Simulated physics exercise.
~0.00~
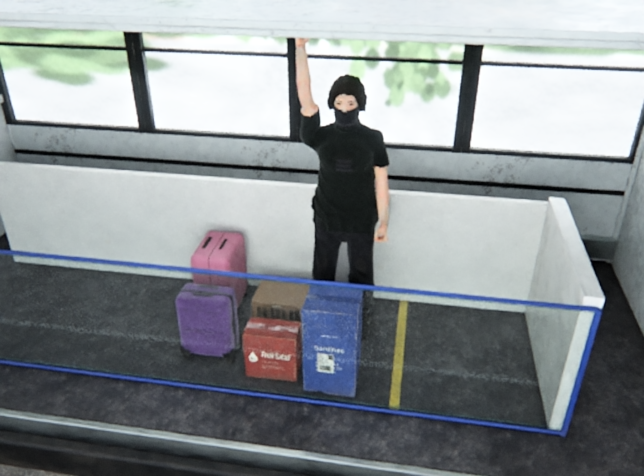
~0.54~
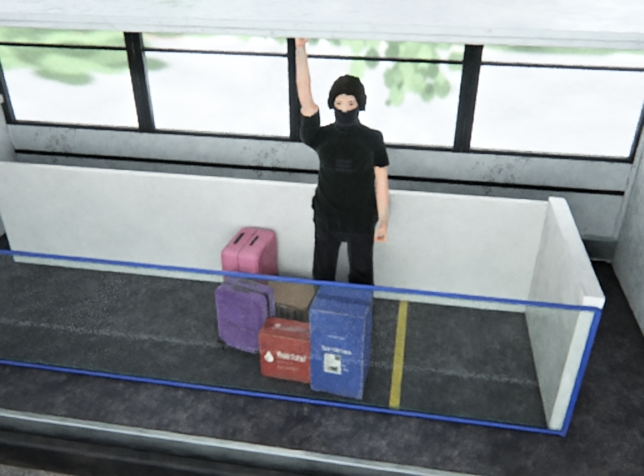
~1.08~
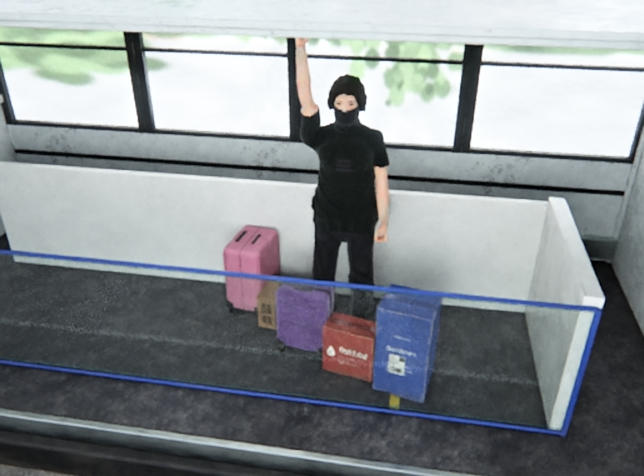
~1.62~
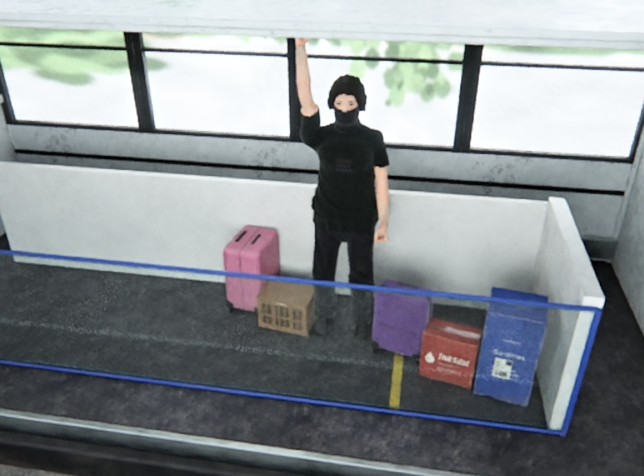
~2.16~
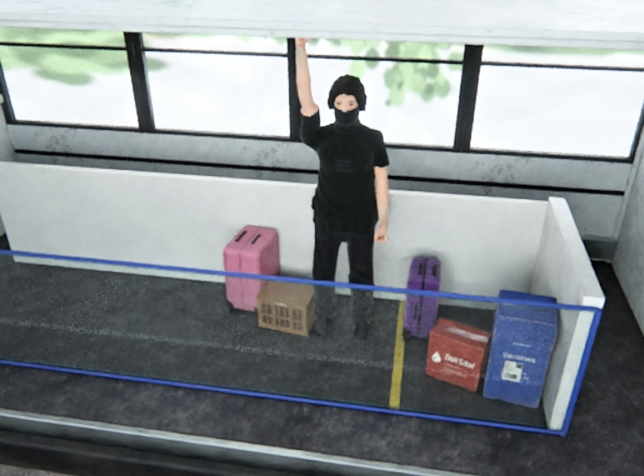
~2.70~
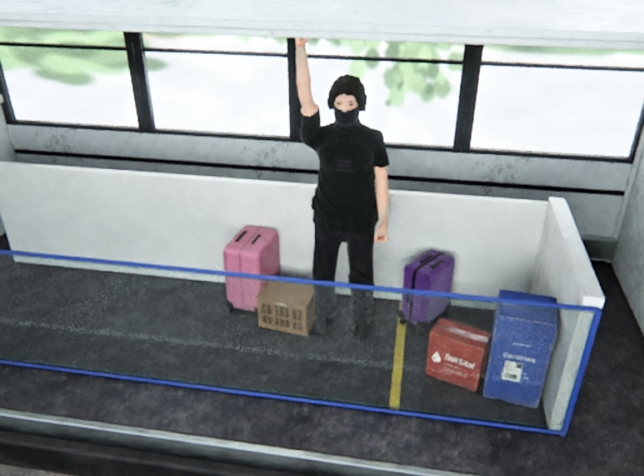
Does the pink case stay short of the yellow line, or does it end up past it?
The pink case stays short of the yellow line. It shifts a little to the right early on, then stands upright to the left of the line.
